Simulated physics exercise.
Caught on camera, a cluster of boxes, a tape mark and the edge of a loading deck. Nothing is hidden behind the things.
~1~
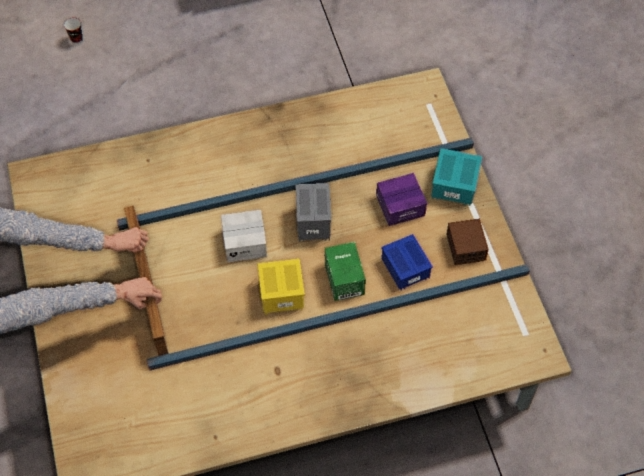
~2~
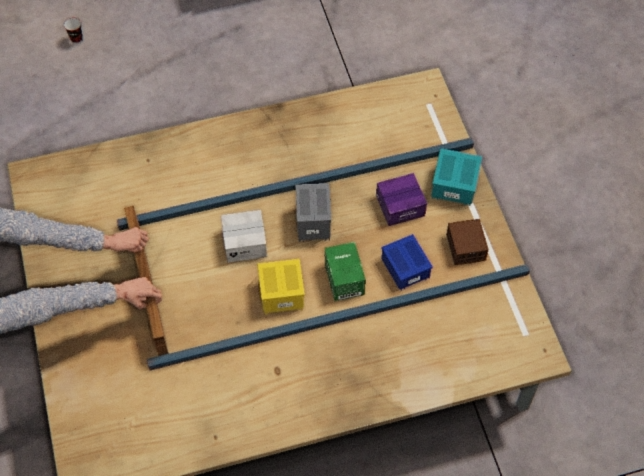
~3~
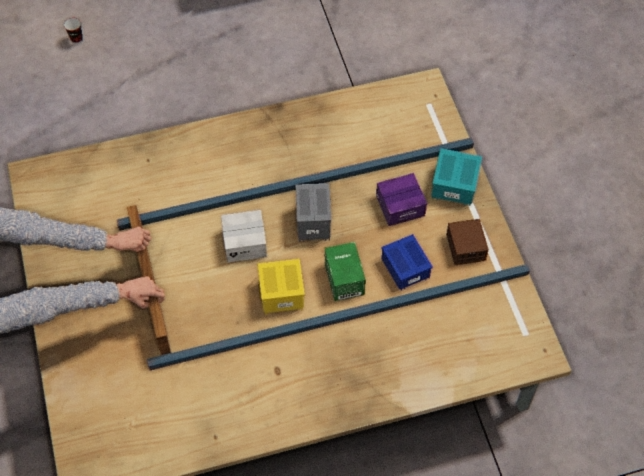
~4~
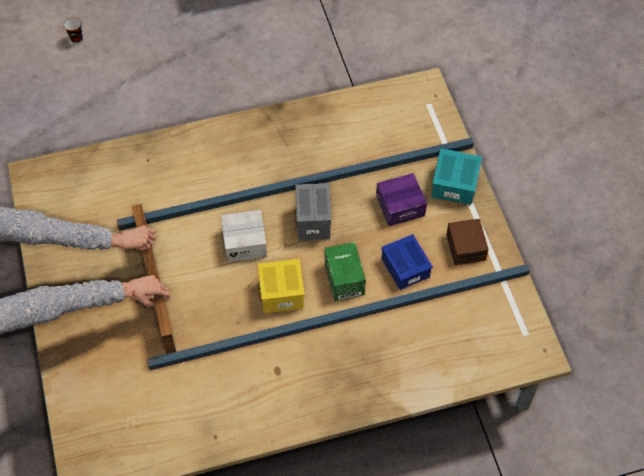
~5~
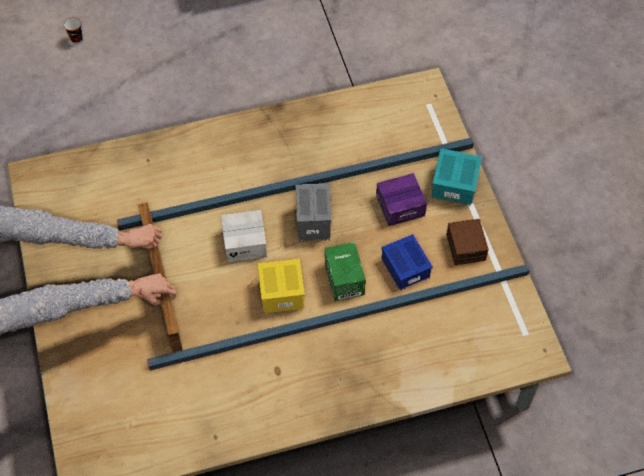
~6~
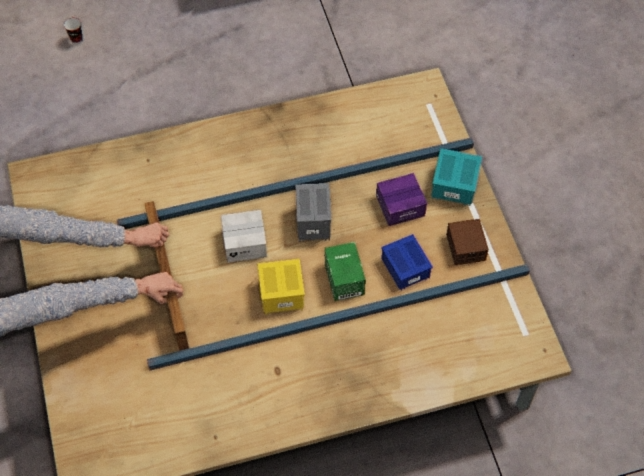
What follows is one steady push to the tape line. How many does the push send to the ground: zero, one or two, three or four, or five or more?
The number that fall off is five or more.
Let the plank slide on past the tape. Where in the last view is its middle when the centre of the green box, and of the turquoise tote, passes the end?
About (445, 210), and (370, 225) for the other.
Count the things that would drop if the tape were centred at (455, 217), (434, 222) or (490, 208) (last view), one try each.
It would be 6, 4 and 8.
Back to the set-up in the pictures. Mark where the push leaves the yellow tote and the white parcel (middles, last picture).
About (507, 229), and the other about (484, 178).
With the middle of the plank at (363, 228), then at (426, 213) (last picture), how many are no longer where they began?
8 and 8.
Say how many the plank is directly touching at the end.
That makes 2.
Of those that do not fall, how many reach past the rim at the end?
2 of them.
A little later, none off yet; turquoise tote at rest near (456, 177); brown crate at rest near (467, 242); purple box at rest near (401, 200).
When it is over, the number that fall off is five or more; down, grey tote, green box, blue tote, purple box, brown crate and turquoise tote.
